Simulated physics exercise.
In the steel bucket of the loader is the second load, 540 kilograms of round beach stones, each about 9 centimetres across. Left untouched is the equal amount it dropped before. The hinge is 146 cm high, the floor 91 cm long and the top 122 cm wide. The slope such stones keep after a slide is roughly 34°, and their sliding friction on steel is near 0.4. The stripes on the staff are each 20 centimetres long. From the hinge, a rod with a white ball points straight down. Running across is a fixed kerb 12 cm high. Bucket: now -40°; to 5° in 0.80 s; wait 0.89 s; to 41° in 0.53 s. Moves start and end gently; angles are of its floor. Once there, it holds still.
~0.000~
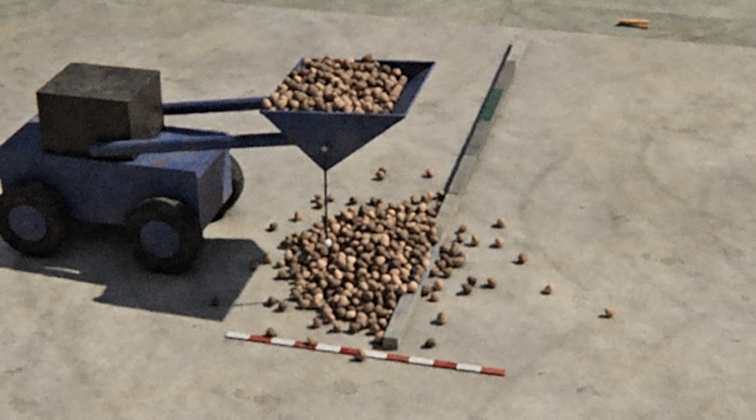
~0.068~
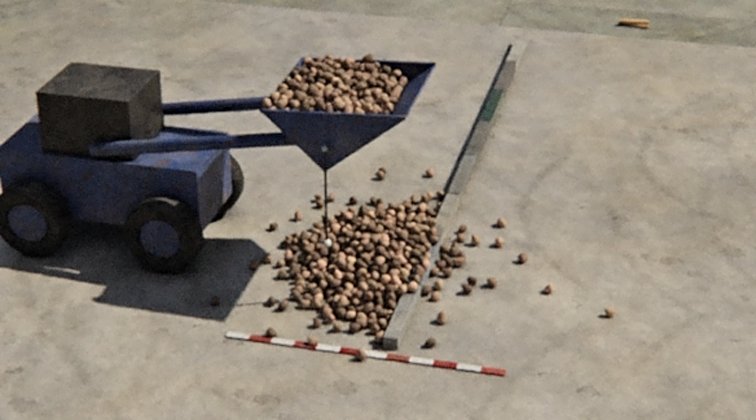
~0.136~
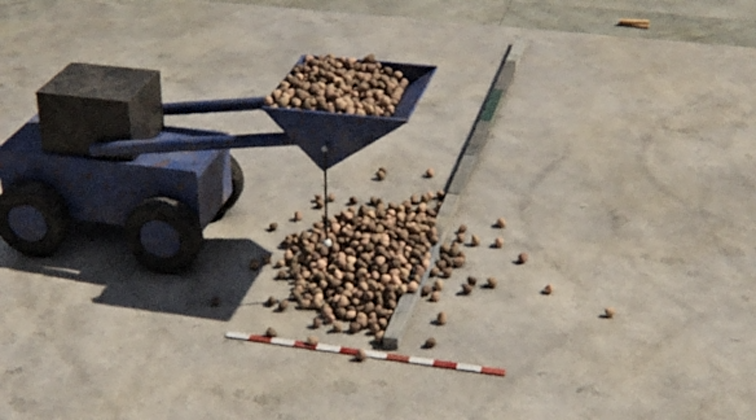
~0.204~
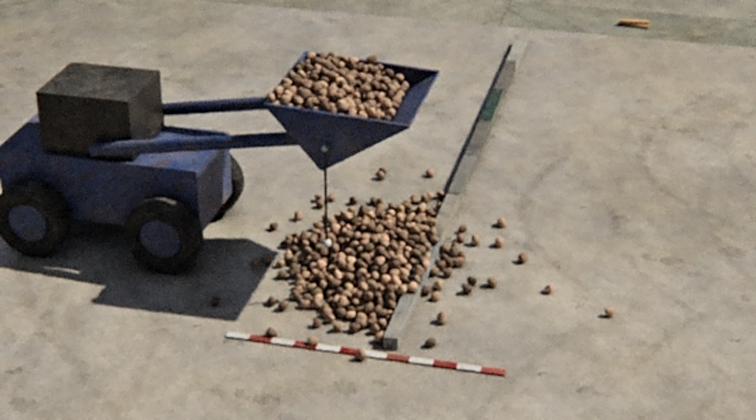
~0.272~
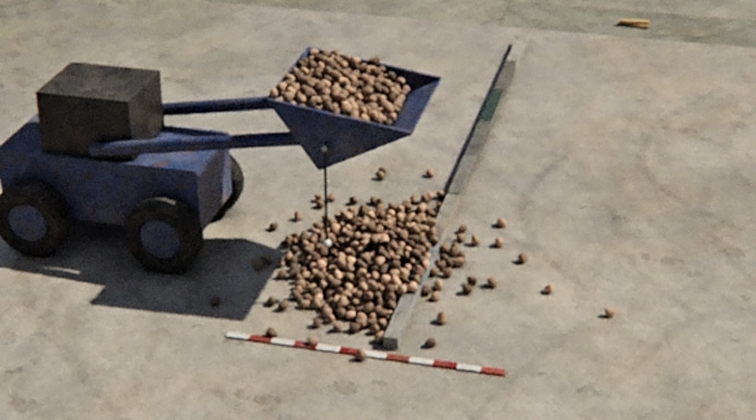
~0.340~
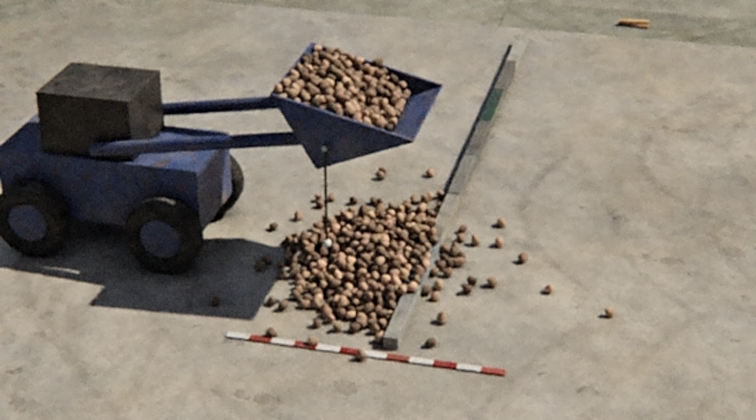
We see a blue loader holding a bucket of brown stones above a pile beside a low kerb; the bucket slowly tilts, its right edge lowering, and its stones shift slightly, while the loader and pile stay still.
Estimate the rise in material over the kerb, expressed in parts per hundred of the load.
Close to 88 parts in a hundred.
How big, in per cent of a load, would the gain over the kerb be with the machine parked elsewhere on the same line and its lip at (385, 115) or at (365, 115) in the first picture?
Around 70 percent, then around 55 percent.
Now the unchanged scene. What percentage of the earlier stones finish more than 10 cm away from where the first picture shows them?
Close to 5 per cent.
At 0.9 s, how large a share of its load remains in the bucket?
It still holds about 100 per cent.
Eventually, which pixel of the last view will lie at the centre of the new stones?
In the last view, about pixel (473, 266).
After 0.6 s the floor is at -2°; in per cent of one load, 100 in the bucket, 95 on this side of the kerb, 4 over the kerb; the foremost stones are at (514, 271).
After 0.9 s the floor is at 5°; in per cent of one load, 100 in the bucket, 95 on this side of the kerb, 4 over the kerb; the foremost stones are at (514, 271).
After 2.7 s the floor is at 41°; in per cent of one load, 7 in the bucket, 124 on this side of the kerb, 68 over the kerb; the foremost stones are at (583, 306).
After 5.4 s the floor is at 41°; in per cent of one load, 0 in the bucket, 107 on this side of the kerb, 93 over the kerb; the foremost stones are at (592, 323). Net gain over the kerb, 88.
